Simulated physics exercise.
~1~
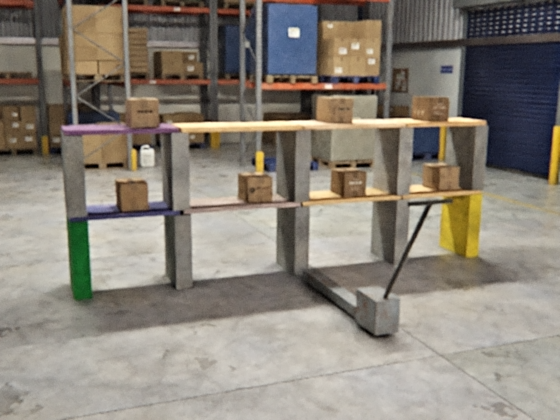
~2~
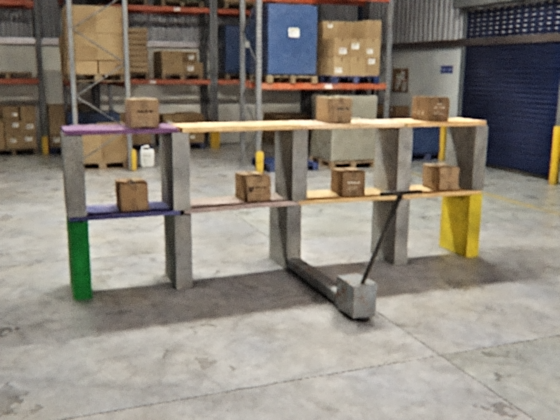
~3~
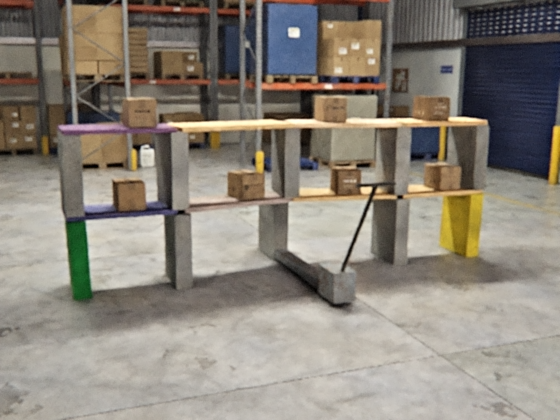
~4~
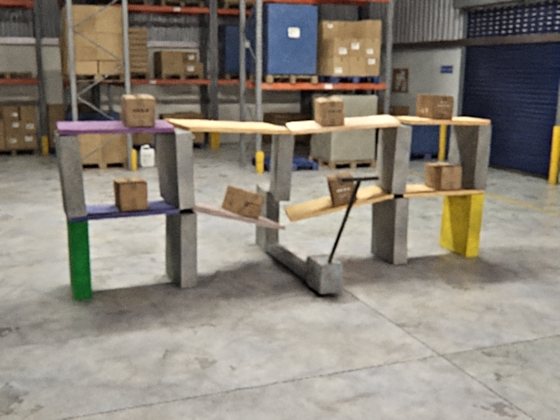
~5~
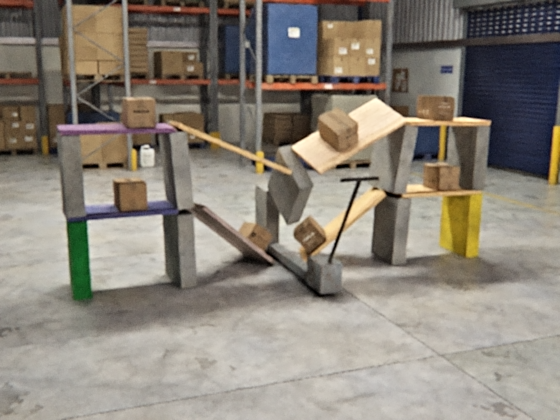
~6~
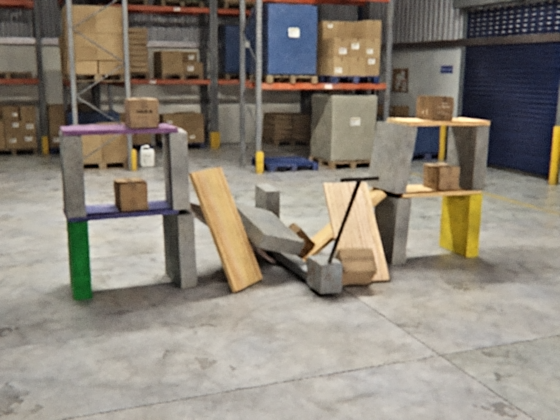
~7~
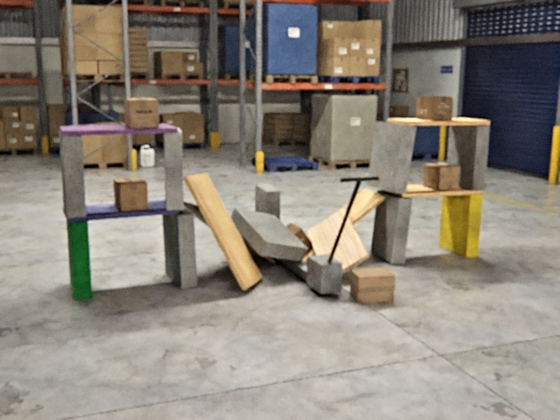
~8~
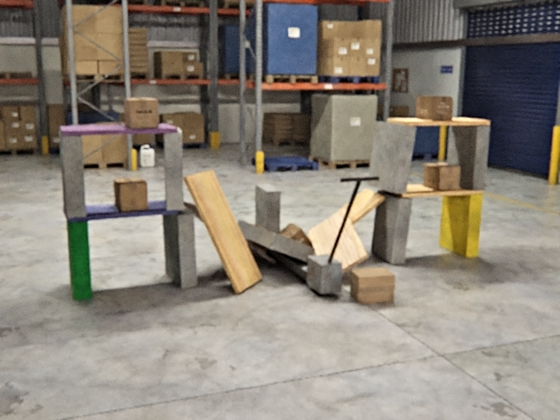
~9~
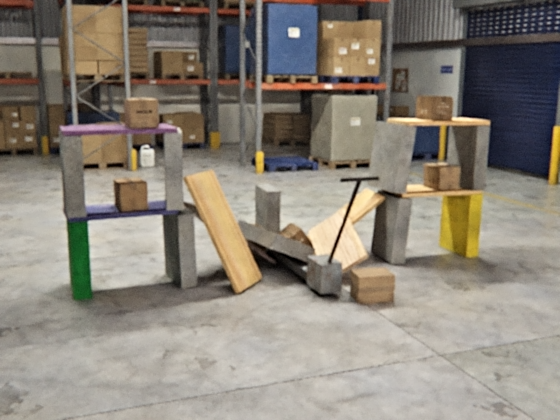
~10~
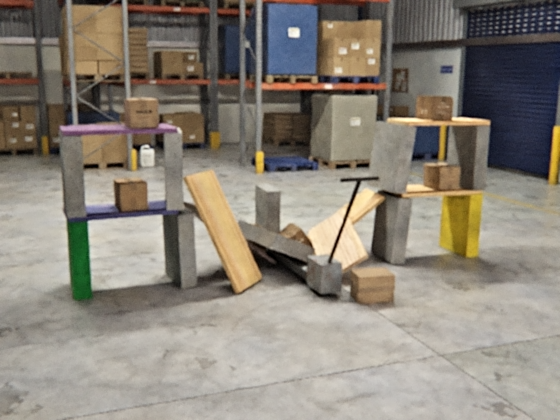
At first, boards on grey blocks form two tiers of shelving in a warehouse, with cartons on every bay, while a low jack with a long handle sits in front. The jack slides left and away from the viewer, pushing the foot of a middle upright. The lower boards on either side tilt and drop, sending their cartons sliding. Then the upright's upper block topples, and the top boards fall with their cartons into a heap around the jack. A carton tumbles out to the right. Finally the middle lies collapsed, while the purple-topped left bay and yellow-legged right bay still stand.
